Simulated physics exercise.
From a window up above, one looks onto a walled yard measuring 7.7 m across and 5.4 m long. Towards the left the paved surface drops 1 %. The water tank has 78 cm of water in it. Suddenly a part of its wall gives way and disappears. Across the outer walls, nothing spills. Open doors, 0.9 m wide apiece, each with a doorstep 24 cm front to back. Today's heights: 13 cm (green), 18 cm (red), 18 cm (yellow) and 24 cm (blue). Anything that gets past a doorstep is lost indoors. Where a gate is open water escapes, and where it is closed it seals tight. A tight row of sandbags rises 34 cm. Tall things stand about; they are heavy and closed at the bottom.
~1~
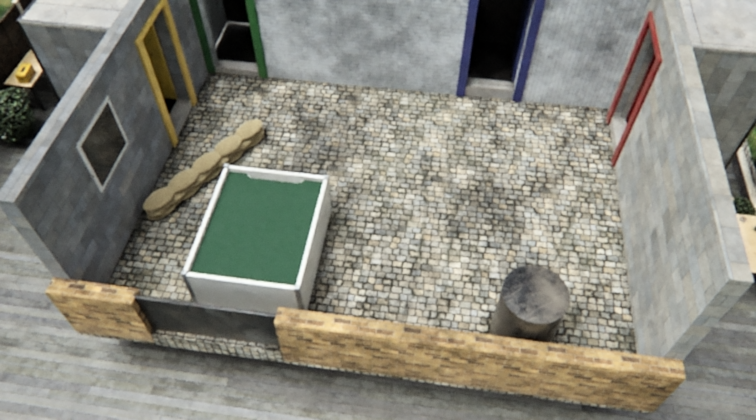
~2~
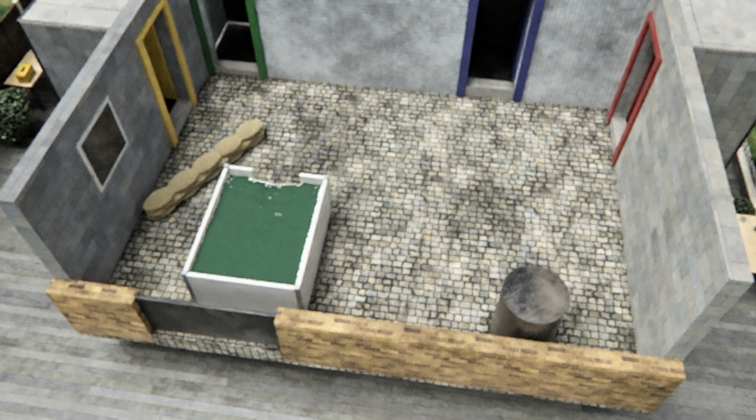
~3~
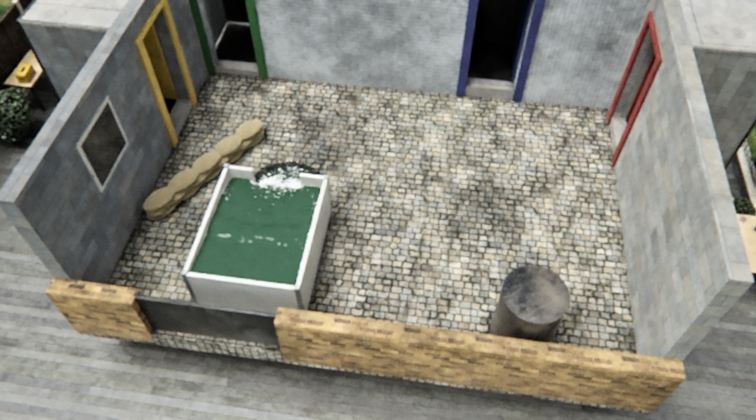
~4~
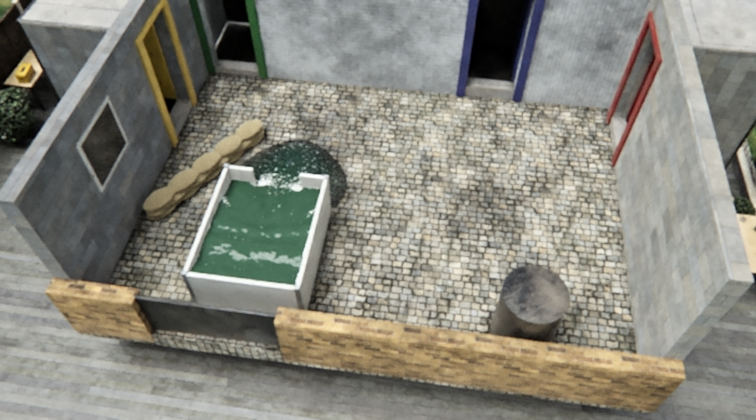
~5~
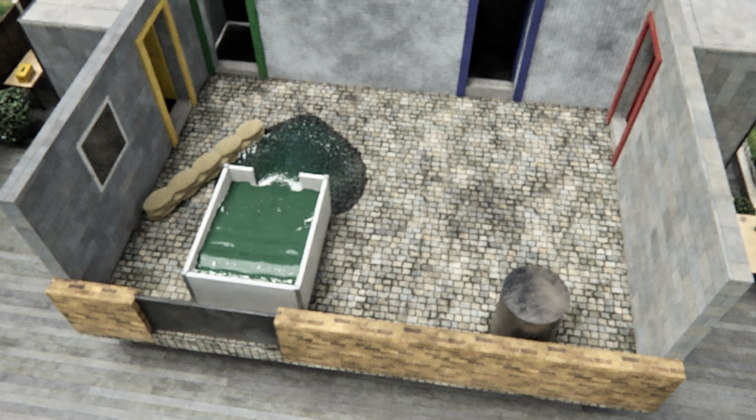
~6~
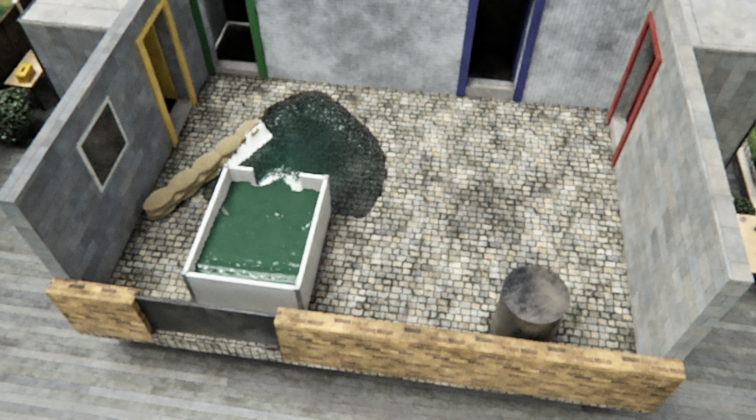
In this clip, green water sits in a white-walled tank in a paved yard until part of its far wall disappears; water pours through the gap and spreads across the cobbles, reaching the lumpy tan barrier at left.
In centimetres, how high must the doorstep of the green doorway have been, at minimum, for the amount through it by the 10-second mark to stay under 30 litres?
It must have been at least 10.5 cm high.
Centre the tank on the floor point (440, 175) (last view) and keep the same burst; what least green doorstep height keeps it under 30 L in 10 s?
Roughly 10.0 cm is needed.
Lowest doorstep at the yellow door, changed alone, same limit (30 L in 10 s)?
At the yellow door it takes roughly 8.5 centimetres.
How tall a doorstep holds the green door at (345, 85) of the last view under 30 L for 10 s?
Around 25 cm would do it.
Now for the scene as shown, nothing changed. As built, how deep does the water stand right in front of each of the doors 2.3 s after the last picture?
Centimetres: Green = 13, red = 1, yellow = 8, blue = 10.
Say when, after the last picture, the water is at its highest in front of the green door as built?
About 2.8 seconds.
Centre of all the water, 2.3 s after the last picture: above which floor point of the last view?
Approximately (309, 178).
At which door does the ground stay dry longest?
Door: Red.
Then, 0.7 s after the last picture water covers 25 % of the floor, deepest (42 cm) near (279, 203); 5 cm at the green door, 0 litres in over its 13 cm doorstep.
Then, 2.3 s after the last picture water covers 40 % of the floor, deepest (27 cm) near (279, 203); 13 cm at the green door, 0 litres in over its 13 cm doorstep.
Then, 9.3 s after the last picture water covers 90 % of the floor, deepest (13 cm) near (162, 173); 9 cm at the green door, 13 litres in over its 13 cm doorstep.
At the green door as built, the water peaked near 14 cm, 2.7 s after the last picture.
Run again over the same 10 s with other heights there, 48 litres in over 8.5 cm, 21 litres over 11.5 cm. The limit of 30 litres is kept from about 10.5 cm up.
